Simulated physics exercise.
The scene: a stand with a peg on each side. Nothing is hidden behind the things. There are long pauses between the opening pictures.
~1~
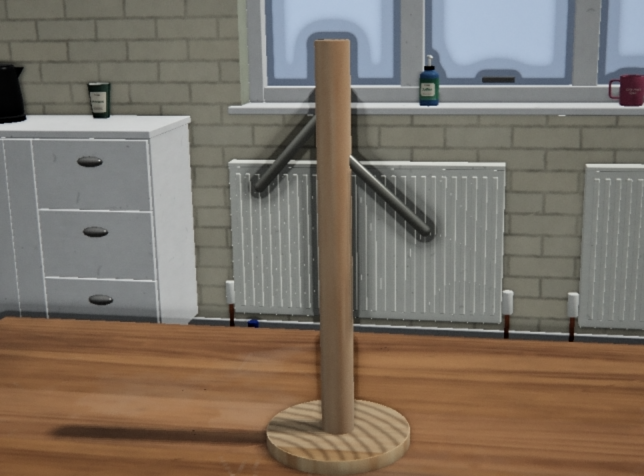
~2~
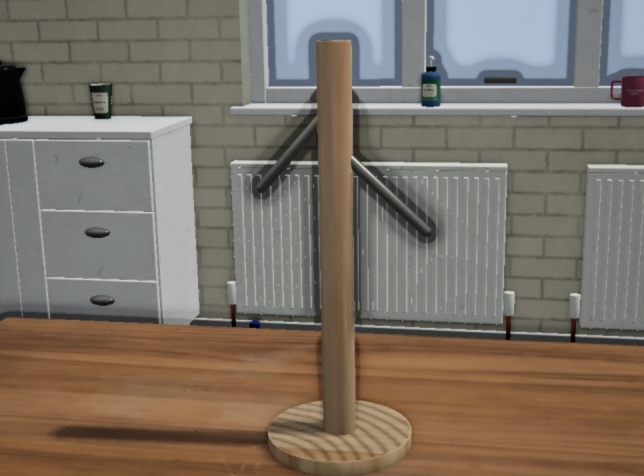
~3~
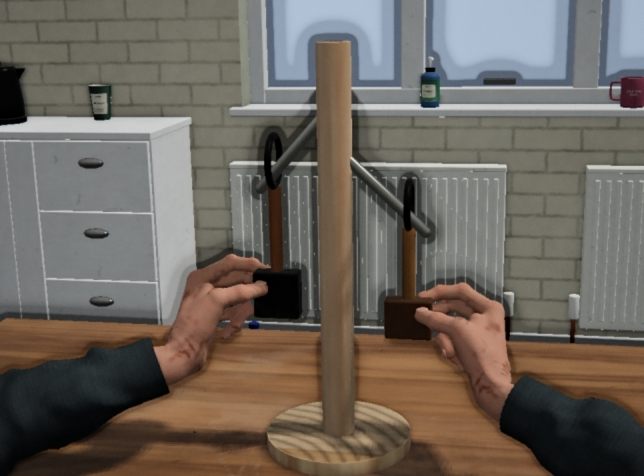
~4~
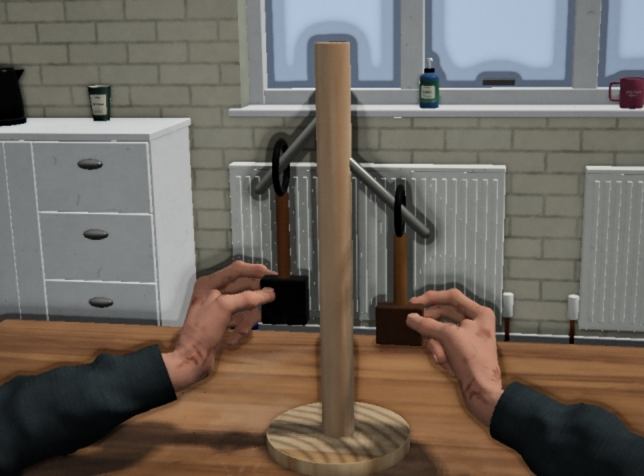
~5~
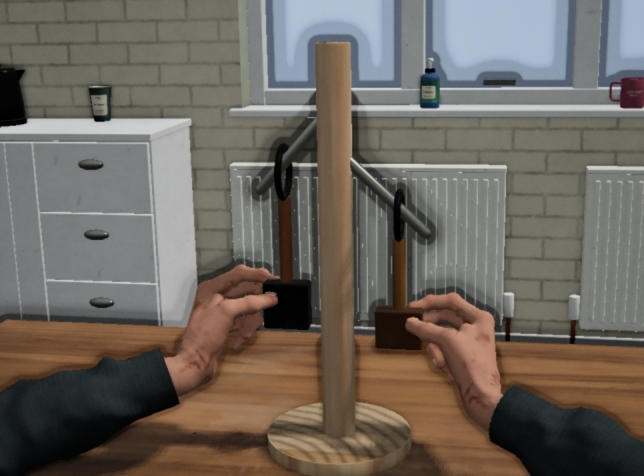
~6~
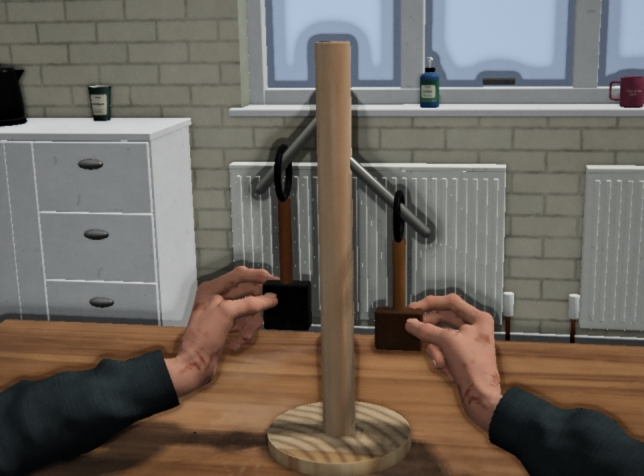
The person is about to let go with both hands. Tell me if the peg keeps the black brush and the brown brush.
As it turns out, the black brush slips down; the brown brush slips down.
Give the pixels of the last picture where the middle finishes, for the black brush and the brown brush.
Near (191, 415) and (497, 438).
Then, 0.20 s past the last view, black brush in the air near (264, 328); brown brush in the air near (429, 347).
Then, 0.36 s past the last view, black brush in the air near (226, 354); brown brush in the air near (486, 409).
Finally, the black brush drops to the table, near (190, 415); the brown brush drops to the table, near (497, 439).
